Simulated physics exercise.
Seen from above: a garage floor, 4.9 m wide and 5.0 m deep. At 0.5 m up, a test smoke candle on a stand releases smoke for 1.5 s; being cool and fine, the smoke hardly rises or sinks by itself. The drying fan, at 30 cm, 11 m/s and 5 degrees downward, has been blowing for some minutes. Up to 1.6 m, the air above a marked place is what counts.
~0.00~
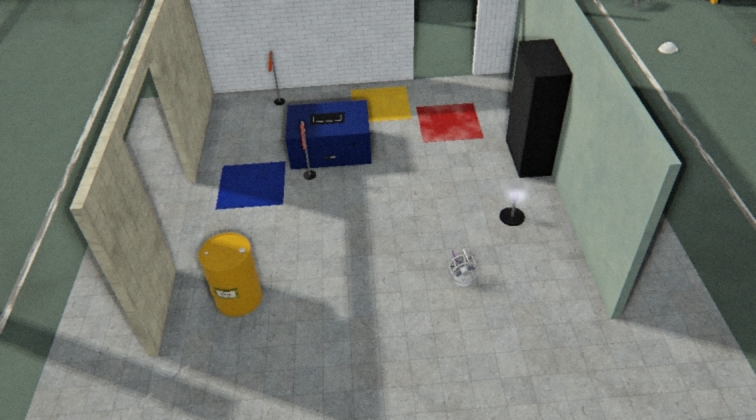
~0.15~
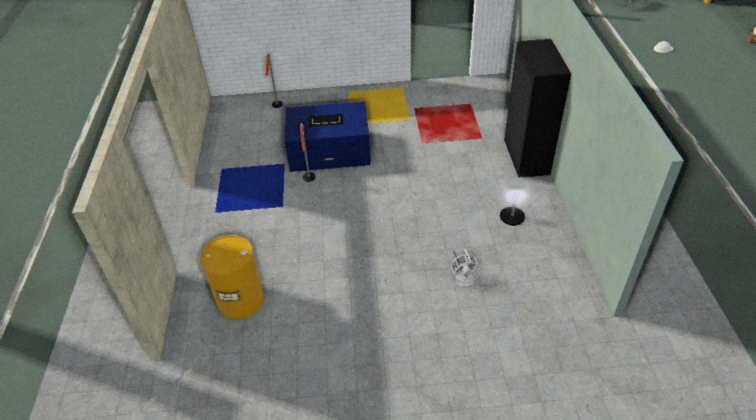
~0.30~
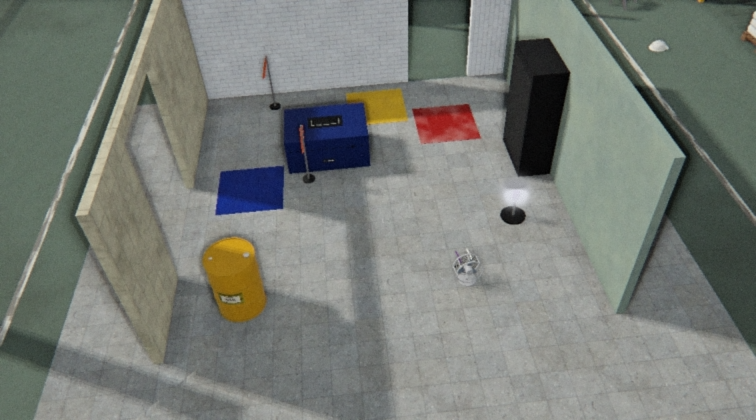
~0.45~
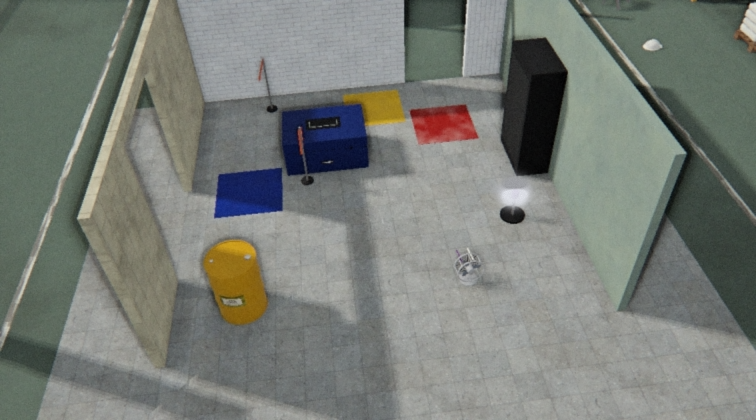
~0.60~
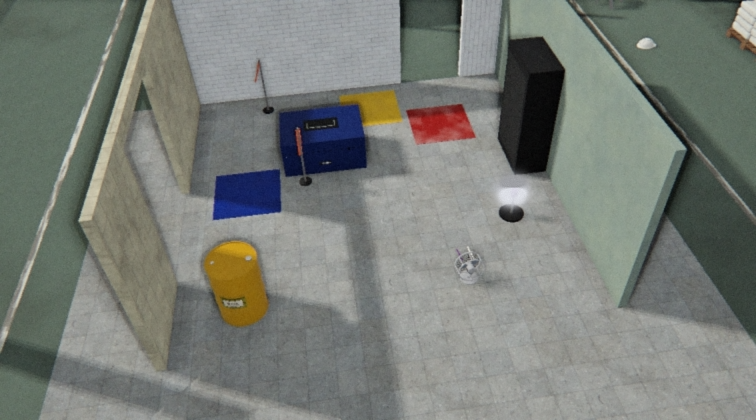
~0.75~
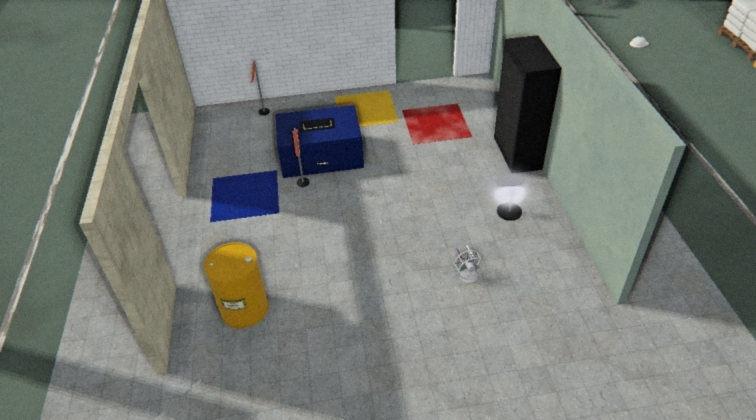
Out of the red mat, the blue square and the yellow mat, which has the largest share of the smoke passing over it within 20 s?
The red one.
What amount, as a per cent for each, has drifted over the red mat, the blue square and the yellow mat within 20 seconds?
Roughly 50 per cent red, 0 per cent blue, 2 per cent yellow.
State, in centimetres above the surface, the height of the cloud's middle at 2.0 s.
The middle is at about 30 cm above the surface.
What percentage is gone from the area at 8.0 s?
Roughly 30 percent at that time.
By 2.0 s, 0 % is gone from the area; 0 % has passed over the red mat, 0 % over the yellow mat and 0 % over the blue square, and the middle of the rest is near (501, 193).
By 4.0 s, 0 % is gone from the area; 9 % has passed over the red mat, 1 % over the yellow mat and 0 % over the blue square, and the middle of the rest is near (480, 180).
By 8.0 s, 25 % is gone from the area; 40 % has passed over the red mat, 2 % over the yellow mat and 0 % over the blue square, and the middle of the rest is near (492, 43).
By 20.0 s, 88 % is gone from the area; 45 % has passed over the red mat, 2 % over the yellow mat and 0 % over the blue square.
